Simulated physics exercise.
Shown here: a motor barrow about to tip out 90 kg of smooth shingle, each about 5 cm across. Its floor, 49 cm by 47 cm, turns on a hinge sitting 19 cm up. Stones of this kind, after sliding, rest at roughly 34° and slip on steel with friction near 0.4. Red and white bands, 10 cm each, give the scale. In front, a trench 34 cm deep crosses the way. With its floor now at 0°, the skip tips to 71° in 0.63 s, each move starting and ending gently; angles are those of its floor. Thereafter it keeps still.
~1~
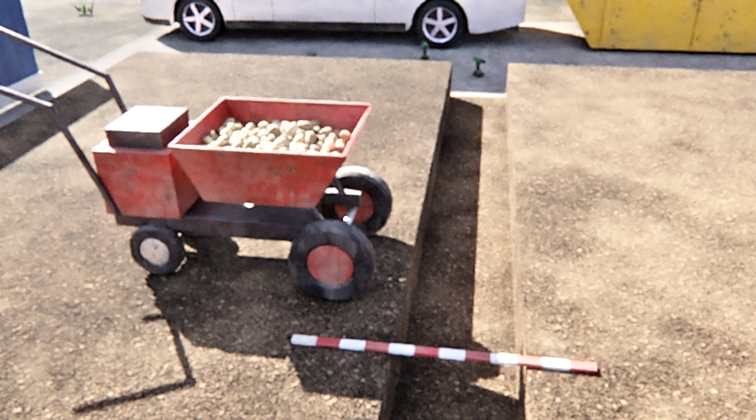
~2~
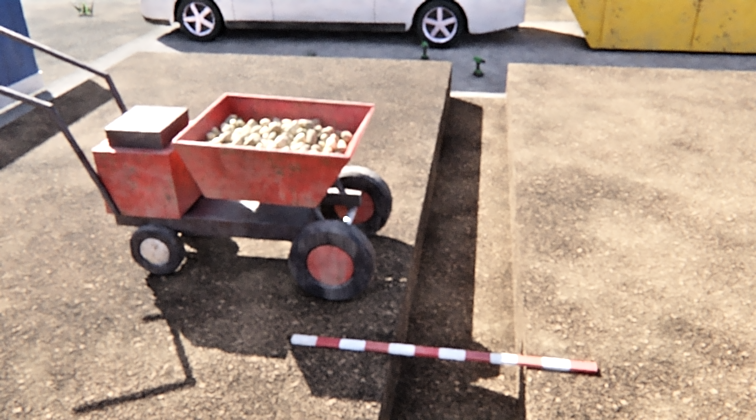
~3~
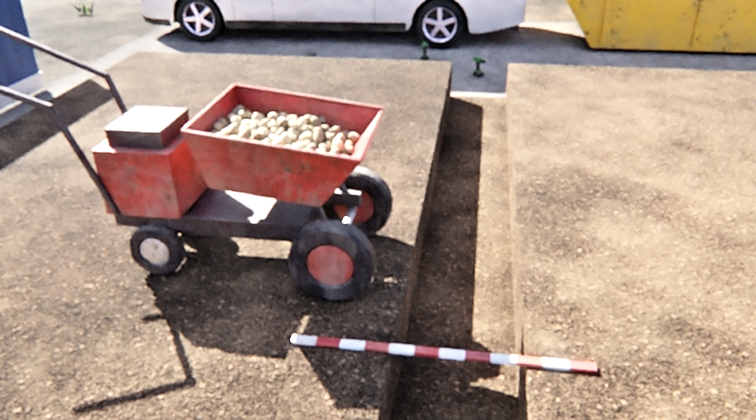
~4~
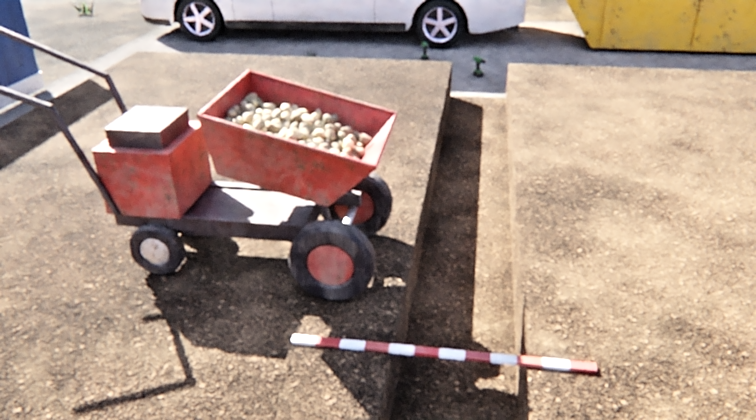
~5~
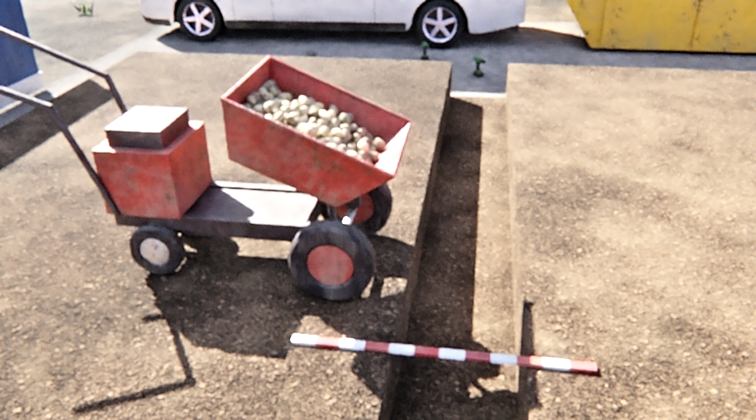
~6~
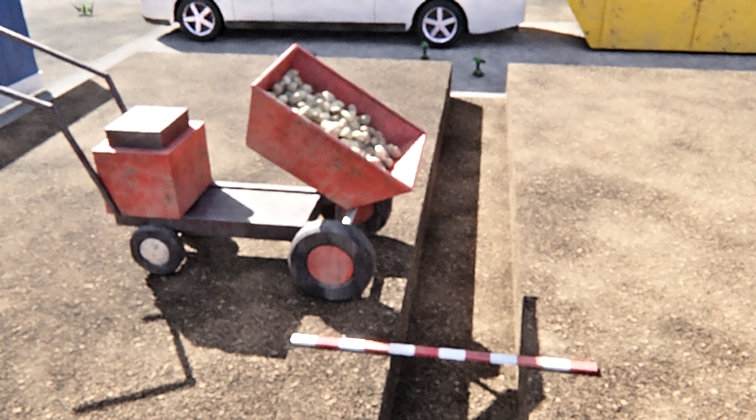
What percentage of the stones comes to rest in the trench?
About 64 per cent.
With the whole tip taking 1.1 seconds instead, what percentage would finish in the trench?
About 85 percent, I'd say.
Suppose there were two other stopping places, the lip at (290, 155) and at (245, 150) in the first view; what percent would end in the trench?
From the first place around 100 per cent, from the other around 80.
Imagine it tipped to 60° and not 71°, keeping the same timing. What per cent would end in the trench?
About 45%.
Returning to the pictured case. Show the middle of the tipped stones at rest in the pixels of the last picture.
Roughly (502, 324), I'd say.
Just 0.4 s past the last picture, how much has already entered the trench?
Close to 25 per cent has got there by then.
Then, 0.2 s after the last picture the floor is at 60°, 100 % in the skip; the foremost stones are at (426, 200).
Then, 0.4 s after the last picture the floor is at 71°, 71 % in the skip, 27 % in the trench, 2 % past the trench; the foremost stones are at (533, 269).
Then, 0.8 s after the last picture the floor is at 71°, 20 % in the skip, 45 % in the trench, 35 % past the trench; the foremost stones are at (700, 307).
Then, 2.7 s after the last picture the floor is at 71°, 0 % in the skip, 64 % in the trench, 36 % past the trench; the foremost stones are past the picture's edge.
